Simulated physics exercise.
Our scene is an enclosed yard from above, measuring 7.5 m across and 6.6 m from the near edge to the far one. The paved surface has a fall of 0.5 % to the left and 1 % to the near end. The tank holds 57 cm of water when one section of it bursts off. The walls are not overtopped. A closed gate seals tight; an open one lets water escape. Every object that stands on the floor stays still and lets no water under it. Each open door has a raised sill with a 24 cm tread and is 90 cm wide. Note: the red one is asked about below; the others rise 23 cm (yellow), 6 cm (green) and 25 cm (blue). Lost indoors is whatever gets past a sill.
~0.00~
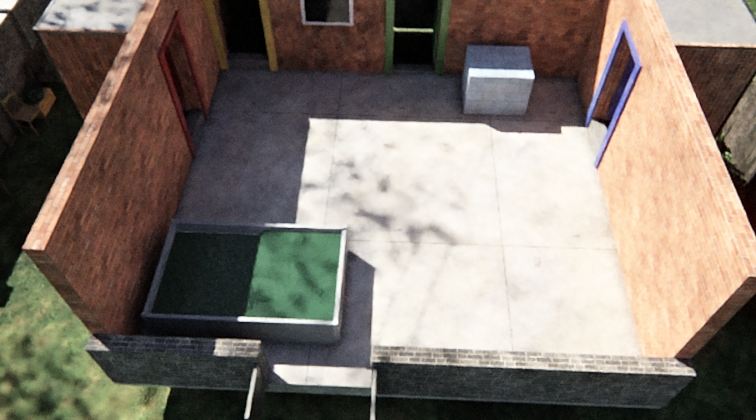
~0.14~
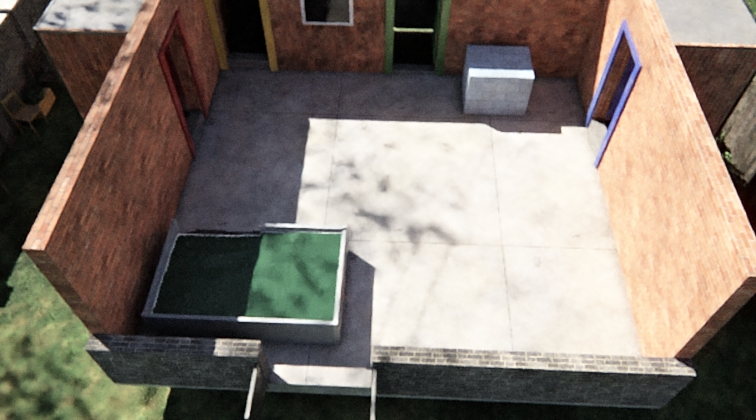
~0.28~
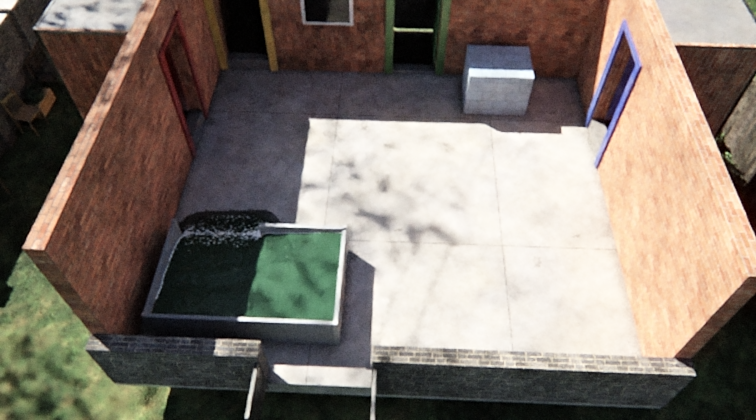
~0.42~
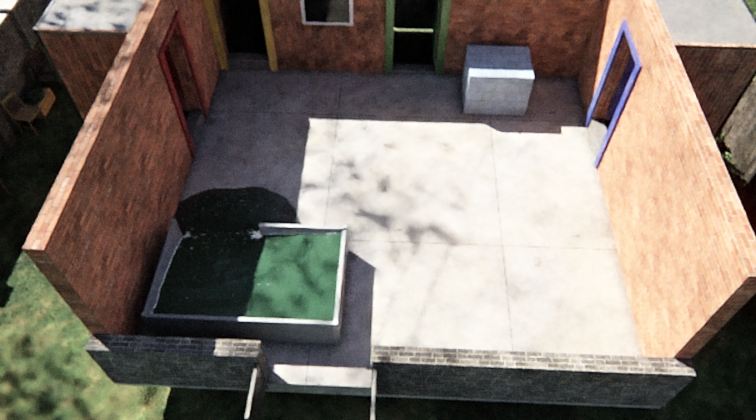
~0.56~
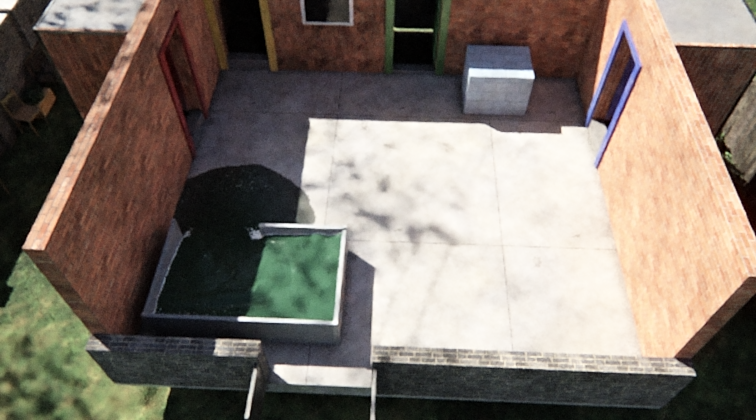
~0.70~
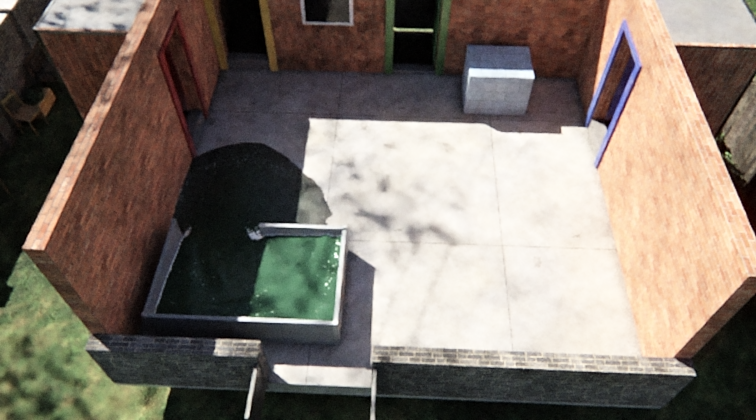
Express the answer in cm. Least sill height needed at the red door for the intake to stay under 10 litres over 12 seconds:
11 cm or so.
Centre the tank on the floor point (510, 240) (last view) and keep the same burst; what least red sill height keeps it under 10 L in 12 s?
That setup calls for roughly 7.5 cm.
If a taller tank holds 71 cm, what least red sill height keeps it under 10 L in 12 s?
You'd need a step of close to 14.0 cm.
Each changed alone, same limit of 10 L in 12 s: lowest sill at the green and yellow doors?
You'd want about 7.0 centimetres at green and about 29 centimetres at yellow.
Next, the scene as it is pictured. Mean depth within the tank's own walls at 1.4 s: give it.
Some 38 cm.
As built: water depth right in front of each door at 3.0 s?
In cm: Yellow 30, green 4, blue 0, red 11.
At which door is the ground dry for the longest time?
Coming last is the blue one.
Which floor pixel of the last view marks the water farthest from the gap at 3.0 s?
(425, 77).
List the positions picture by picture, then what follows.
In the first picture, still water, 57 cm deep, in the tank at (251, 272); the red door at (187, 96) is dry.
In the second picture, the gap is on the far side, the front 0.2 m out at a hidden place; the back of the tank holds 57 cm.
In the third picture, the front is at (256, 214), 0.7 m from the gap on the far side; 0.9 m2 of floor is wet, 57 cm left at the back.
In the fourth picture, the gap is on the far side, the front 1.2 m out at (244, 192); the back of the tank holds 57 cm.
In the fifth picture, the gap is on the far side, the front 1.7 m out at (246, 169); the back of the tank holds 53 cm.
In the sixth picture, the front is at (238, 147), 2.3 m from the gap on the far side; 4.3 m2 of floor is wet, 47 cm left at the back; 0.6 m in a straight line remain to the red door at (187, 96).
After 1.4 s water covers 20 % of the floor, deepest (31 cm) near (211, 241); 14 cm at the red door, 0 litres in over its 26 cm sill.
After 3.0 s water covers 35 % of the floor, deepest (30 cm) near (246, 72); 11 cm at the red door, 0 litres in over its 26 cm sill.
After 12.0 s water covers 95 % of the floor, deepest (11 cm) near (566, 379); 5 cm at the red door, 0 litres in over its 26 cm sill.
At the red door as built, the water arrived by 1.0 s and peaked near 15 cm at 1.6 s.
Run again over the same 12 s with other heights there, 23 litres in over 9.5 cm, 2 litres over 13 cm. The limit of 10 litres is kept from about 11 cm up.
